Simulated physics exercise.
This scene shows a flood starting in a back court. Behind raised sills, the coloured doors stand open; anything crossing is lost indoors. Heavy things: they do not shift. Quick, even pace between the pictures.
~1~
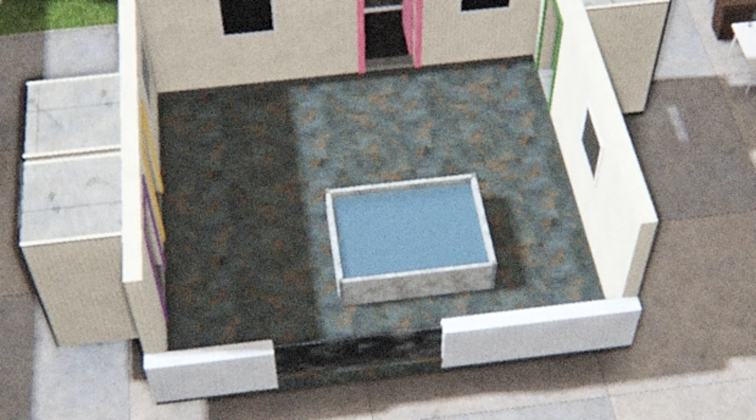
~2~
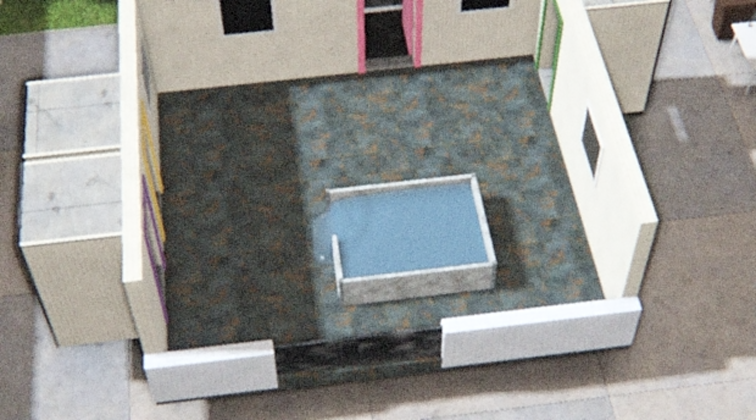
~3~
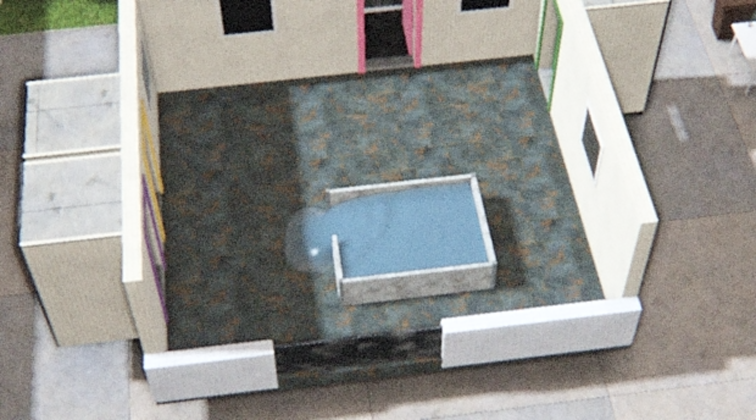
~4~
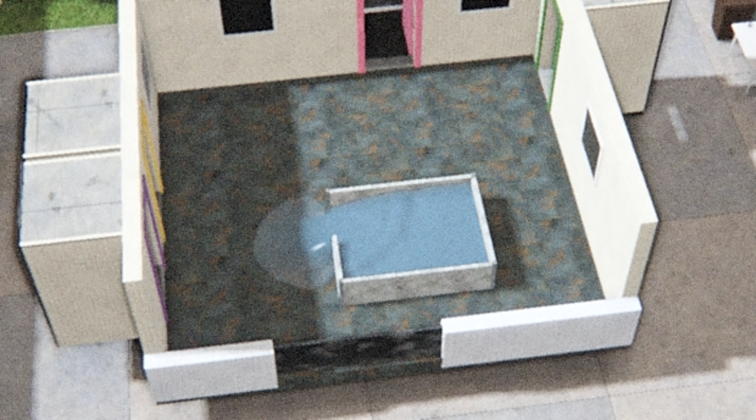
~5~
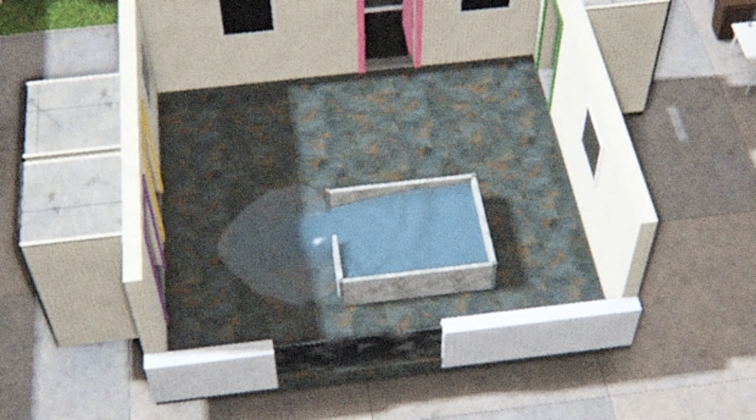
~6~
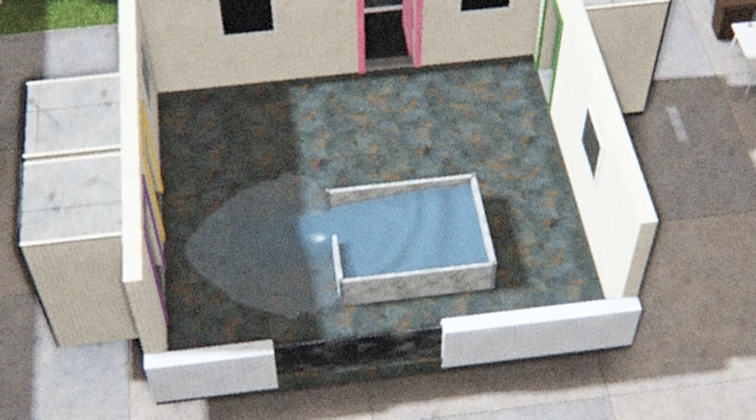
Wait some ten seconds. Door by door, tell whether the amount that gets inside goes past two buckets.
Result: Pink door: Inside the limit. Purple door: Inside the limit. Yellow door: Past the limit. Green door: Inside the limit.
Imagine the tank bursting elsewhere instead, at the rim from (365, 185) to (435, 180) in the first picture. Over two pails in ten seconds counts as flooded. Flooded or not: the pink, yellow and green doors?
Pink exceeds the limit, yellow falls short, green exceeds the limit.
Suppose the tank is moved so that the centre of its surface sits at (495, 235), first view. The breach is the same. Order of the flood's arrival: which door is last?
It's the door marked green that is reached last.
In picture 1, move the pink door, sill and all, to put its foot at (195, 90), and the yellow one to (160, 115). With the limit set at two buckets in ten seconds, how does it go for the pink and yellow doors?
Pink is flooded, yellow is flooded.
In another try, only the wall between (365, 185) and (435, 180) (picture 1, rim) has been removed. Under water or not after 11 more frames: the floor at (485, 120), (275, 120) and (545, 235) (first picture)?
Point by point: Swamped, swamped and untouched.
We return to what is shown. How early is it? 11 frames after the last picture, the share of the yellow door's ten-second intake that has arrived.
My estimate is close to 30 per cent.
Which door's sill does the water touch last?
The green door.
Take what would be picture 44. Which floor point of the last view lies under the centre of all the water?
I reckon somewhere around (309, 229).
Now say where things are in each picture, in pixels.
Still water in the tank at (409, 230), in the first picture.
Water pours out at (334, 230) and has run to (328, 261), in the second picture.
Water pours out at (334, 231) and has run to (294, 259), in the third picture.
The front is at (259, 254), out from the gap at (334, 231), in the fourth picture.
The front is at (224, 243), out from the gap at (334, 231), in the fifth picture.
The front is at (191, 250), out from the gap at (334, 231), in the sixth picture.
A moment on, water covers 20 % of the floor; the pink door not reached, the purple door wet at the sill, nothing in, the yellow door under two buckets in, the green door not reached.
Next, water covers 30 % of the floor; the pink door not reached, the purple door wet at the sill, nothing in, the yellow door over two buckets in, the green door not reached.
Then, water covers 35 % of the floor; the pink door not reached, the purple door under two buckets in, the yellow door far over two buckets in, the green door not reached.
Later, water covers 65 % of the floor; the pink door wet at the sill, nothing in, the purple door under two buckets in, the yellow door far over two buckets in, the green door not reached.
In the end, water covers 95 % of the floor; the pink door wet at the sill, nothing in, the purple door under two buckets in, the yellow door far over two buckets in, the green door wet at the sill, nothing in.
